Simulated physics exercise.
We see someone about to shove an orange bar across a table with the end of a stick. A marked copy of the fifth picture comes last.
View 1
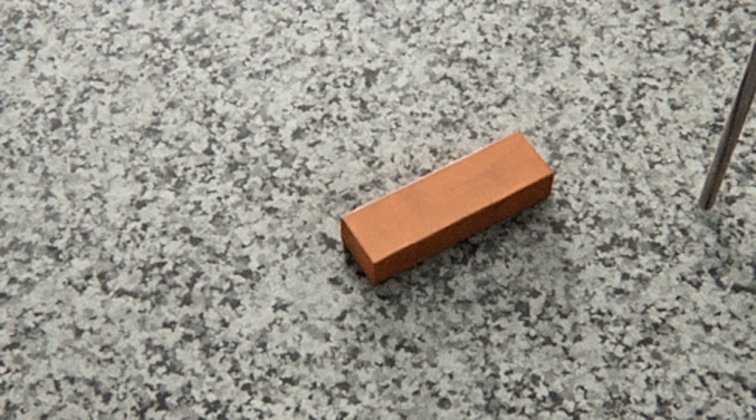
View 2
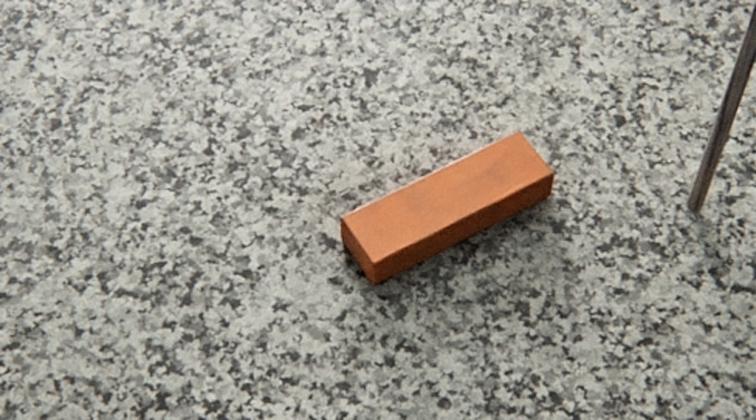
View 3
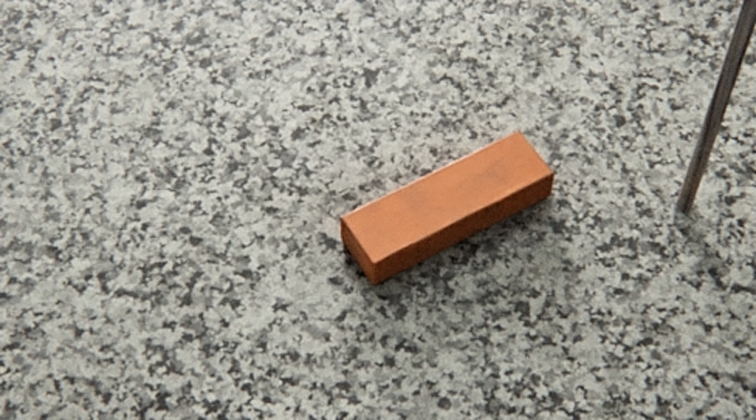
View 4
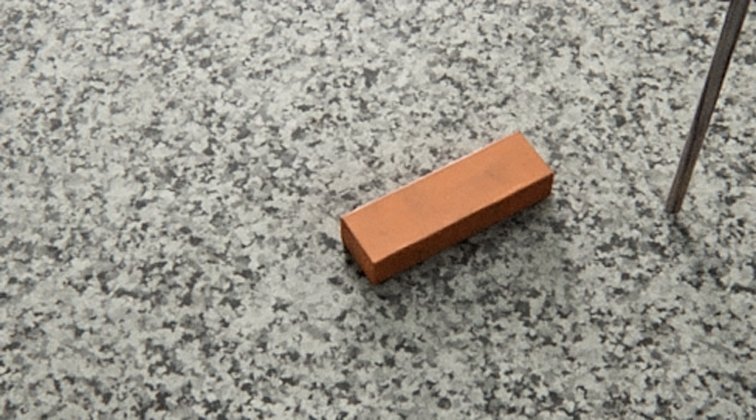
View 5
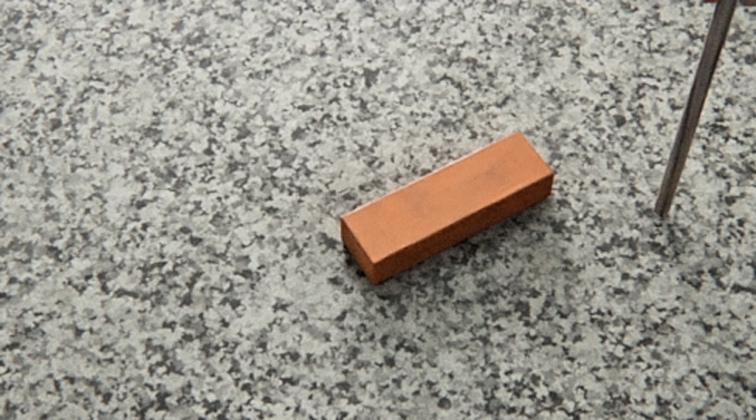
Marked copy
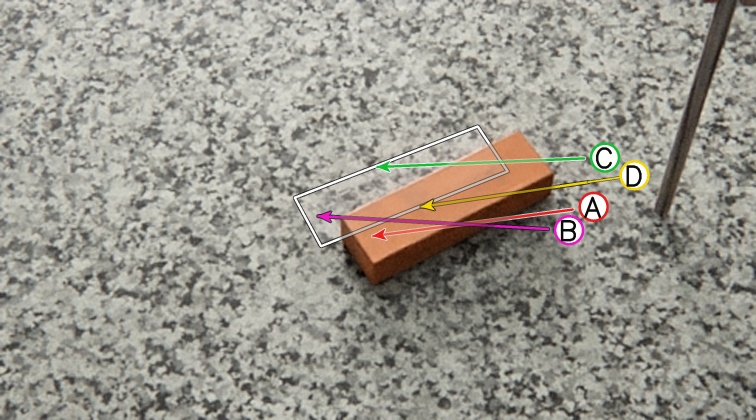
Orange bar lying still on a speckled grey table while a thin dark stick moves slowly leftward at the right.
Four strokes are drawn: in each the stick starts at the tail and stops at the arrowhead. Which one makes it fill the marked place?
It ends in the outline with A.
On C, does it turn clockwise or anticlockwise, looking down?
It turns anticlockwise.
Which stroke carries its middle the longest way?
Stroke D.
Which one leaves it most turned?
That is C.
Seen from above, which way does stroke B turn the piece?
Clockwise.
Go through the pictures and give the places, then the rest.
The first frame shows orange bar (449, 195).
The second frame shows orange bar (449, 195).
The third frame shows orange bar (449, 195).
The fourth frame shows orange bar (449, 195).
The fifth frame shows orange bar (449, 195).
On the copy, A from (573, 210) to (373, 236); B from (548, 229) to (318, 216); C from (584, 158) to (377, 167); D from (588, 182) to (421, 207).
On A. First, foot of the stick (500, 220), piece (444, 190).
Then, foot of the stick (428, 230), piece (415, 174).
Finally, foot of the stick (373, 237), piece (403, 165); it fills the outline.
By contrast, B leaves the piece out of the outline, at (385, 148); C leaves the piece out of the outline, at (356, 239); D leaves the piece out of the outline, at (315, 229).
